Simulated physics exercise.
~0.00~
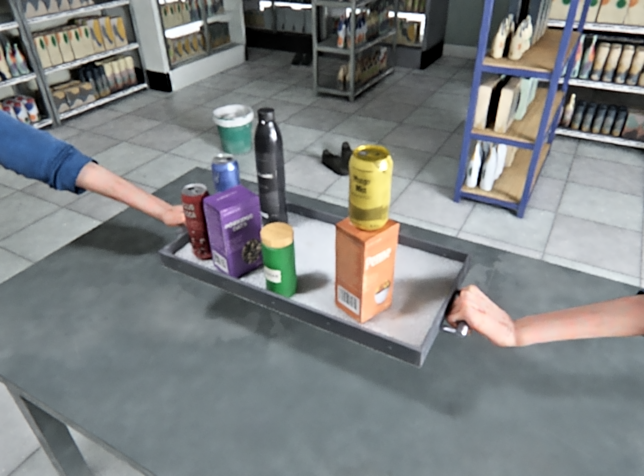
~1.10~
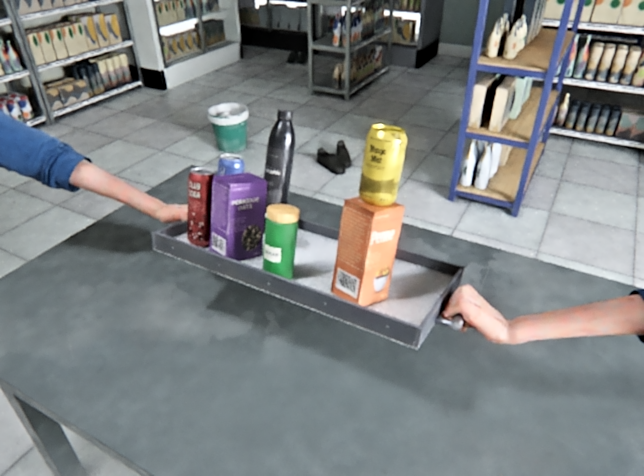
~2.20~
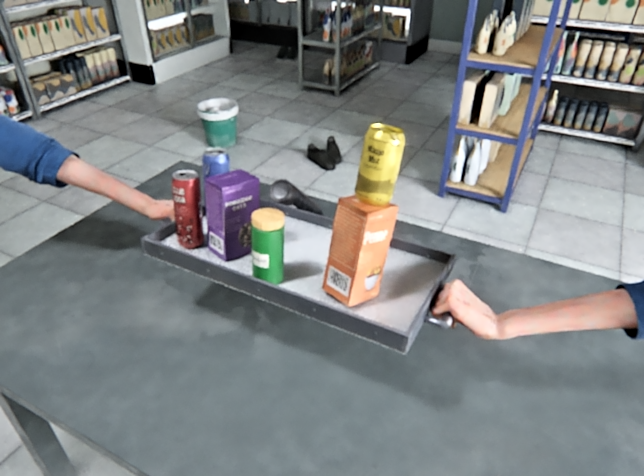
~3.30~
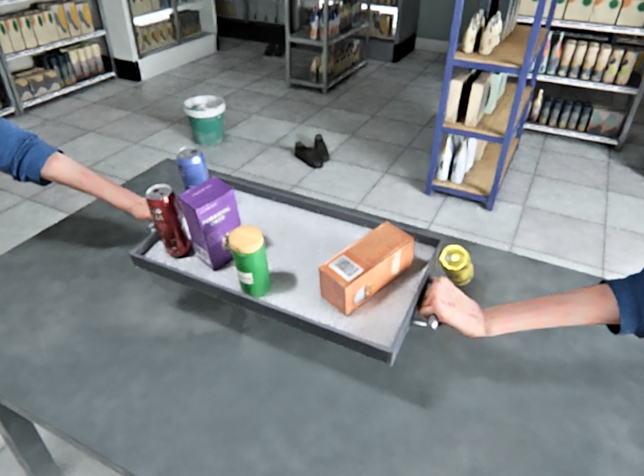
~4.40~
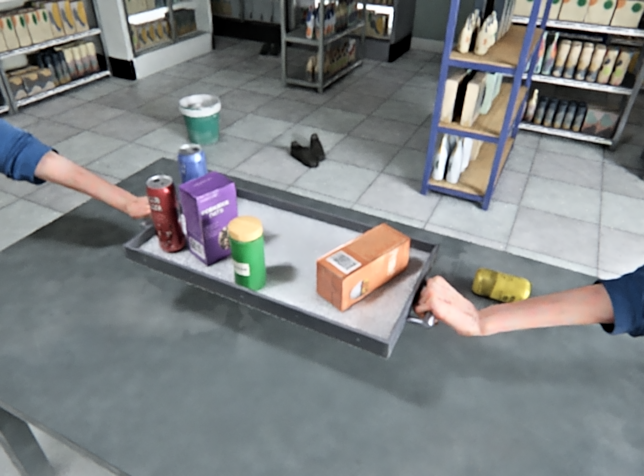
In a shop, two hands tilting a tray of containers, the black bottle and yellow can falling off, the orange carton toppling.
